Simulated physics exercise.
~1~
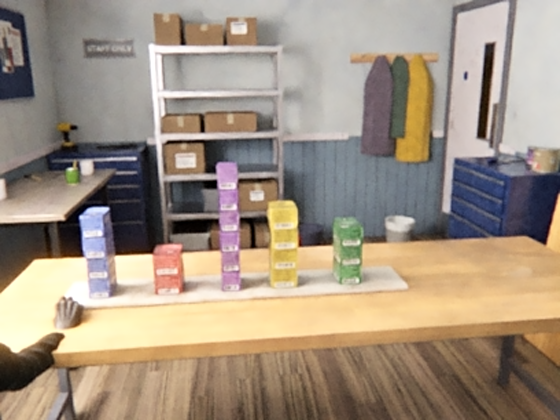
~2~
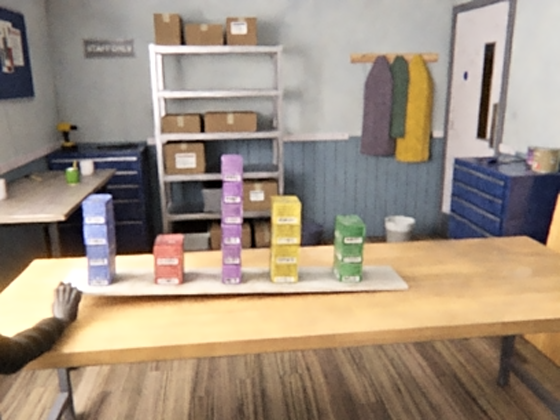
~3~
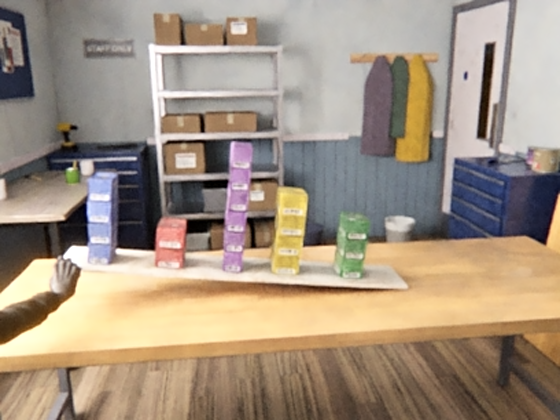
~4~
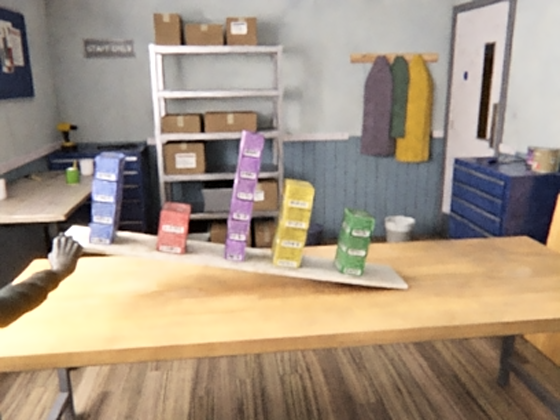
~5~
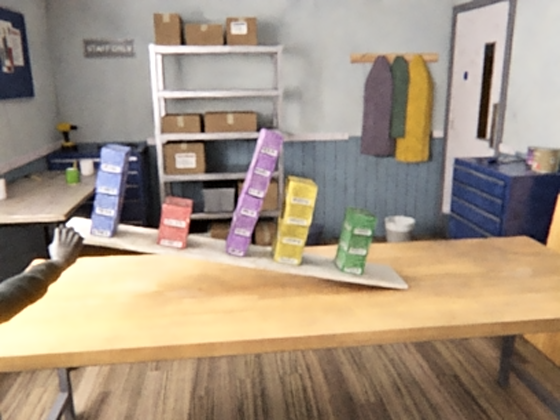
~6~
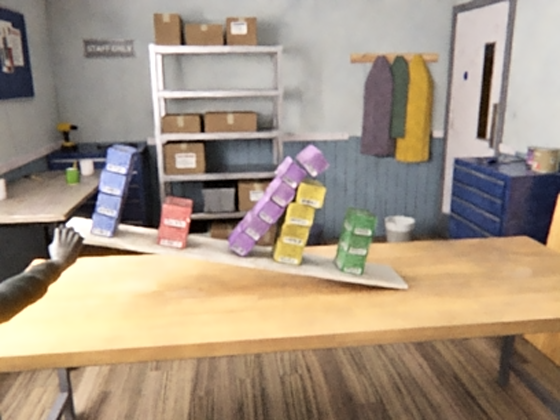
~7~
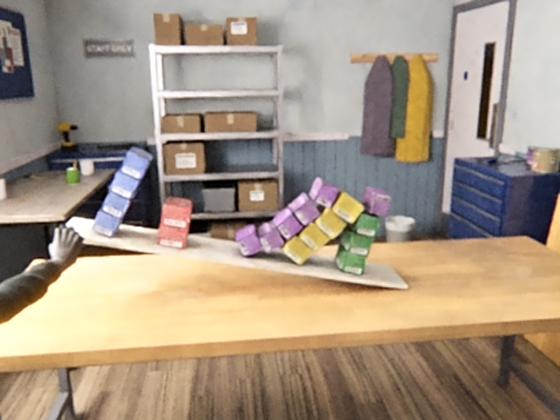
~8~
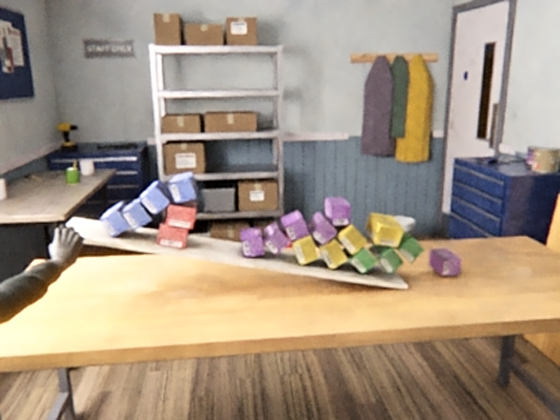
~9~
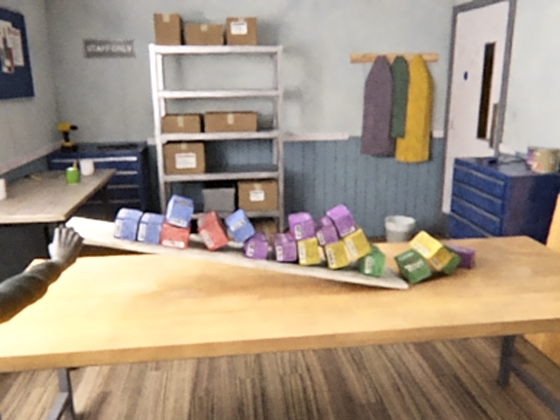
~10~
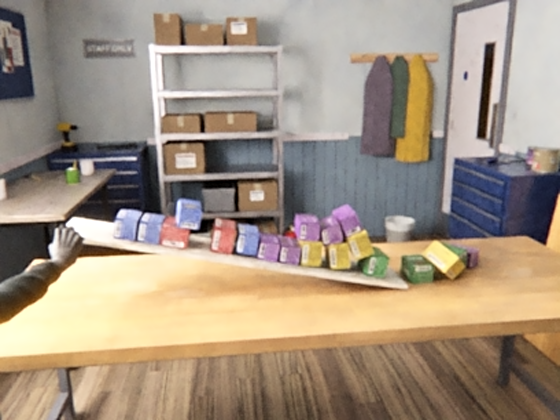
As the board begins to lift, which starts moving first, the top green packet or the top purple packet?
The top purple packet starts moving first, rising as the left end of the board comes up. The top green packet, near the lower right end, starts to move only later.
